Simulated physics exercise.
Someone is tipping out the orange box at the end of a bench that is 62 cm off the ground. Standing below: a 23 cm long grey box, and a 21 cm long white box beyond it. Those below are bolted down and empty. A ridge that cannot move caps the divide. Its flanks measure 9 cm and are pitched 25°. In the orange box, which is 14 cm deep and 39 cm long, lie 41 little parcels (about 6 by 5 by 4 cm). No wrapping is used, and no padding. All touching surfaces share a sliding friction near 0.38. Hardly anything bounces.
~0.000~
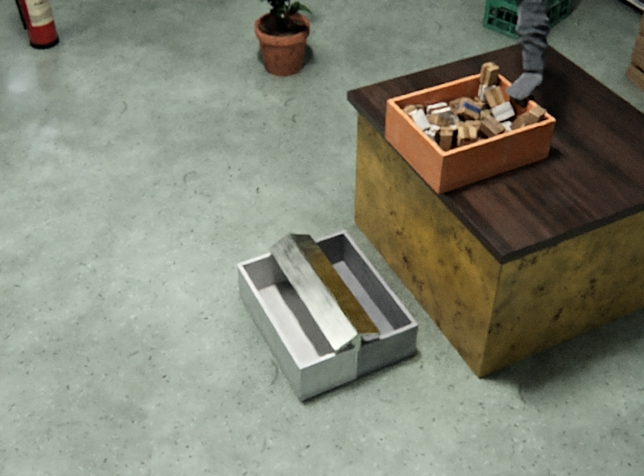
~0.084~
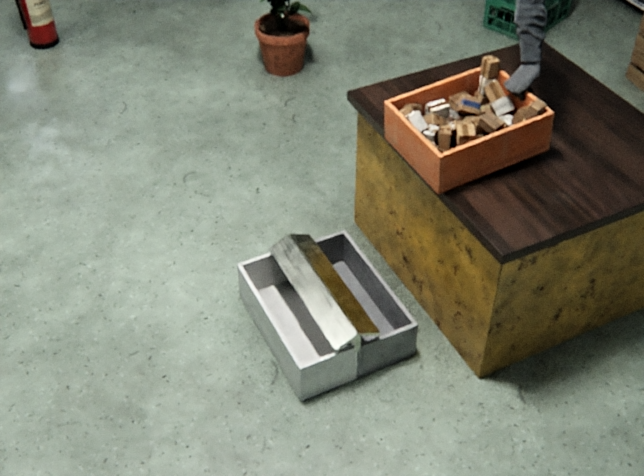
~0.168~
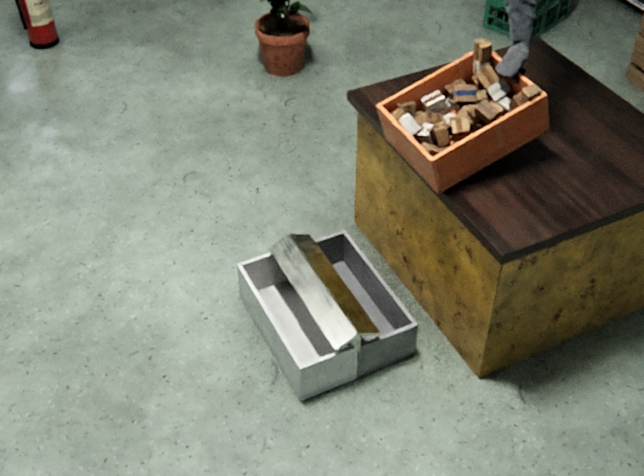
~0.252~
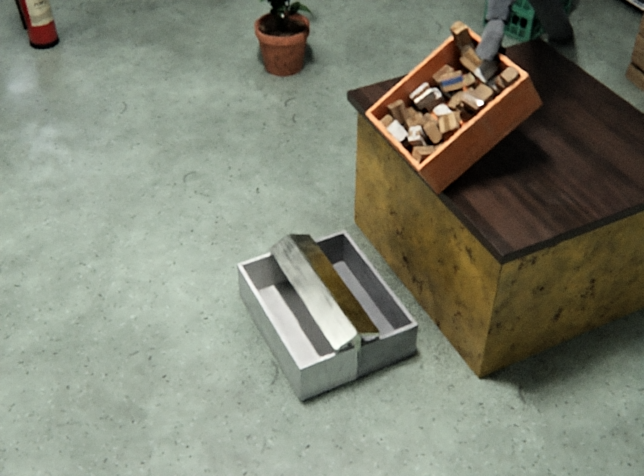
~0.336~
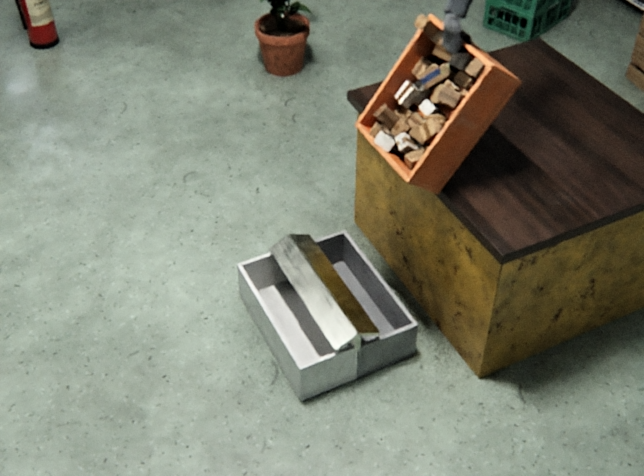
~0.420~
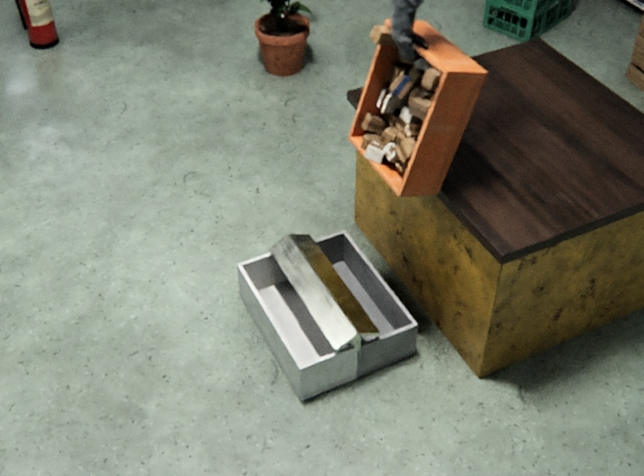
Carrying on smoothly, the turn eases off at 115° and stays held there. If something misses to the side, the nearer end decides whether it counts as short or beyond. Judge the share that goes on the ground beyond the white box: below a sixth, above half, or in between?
Look for one-sixth to one-half of the load on the ground beyond the white box.
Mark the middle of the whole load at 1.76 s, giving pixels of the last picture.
The middle lies close to (287, 334).
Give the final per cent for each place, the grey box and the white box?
First place roughly 30 per cent, second place roughly 30 per cent.
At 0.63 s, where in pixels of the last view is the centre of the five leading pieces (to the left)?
The leading five average out near (305, 156).
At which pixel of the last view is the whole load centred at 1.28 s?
Somewhere around pixel (286, 333) in the last view.
After 0.63 s, tilt 111°; 26 still in the orange box and 15 in the air.
After 0.90 s, tilt 115°; 6 still in the orange box, 9 in the white box, 10 on the ground beyond the white box and 16 in the air.
After 1.28 s, tilt 115°; 6 in the grey box, 12 in the white box, 15 on the ground beyond the white box and 8 in the air.
Final count (at 1.76 s), 13 in the grey box, 13 in the white box and 15 on the ground beyond the white box. Asked share, 15 of 41, 37 per cent.
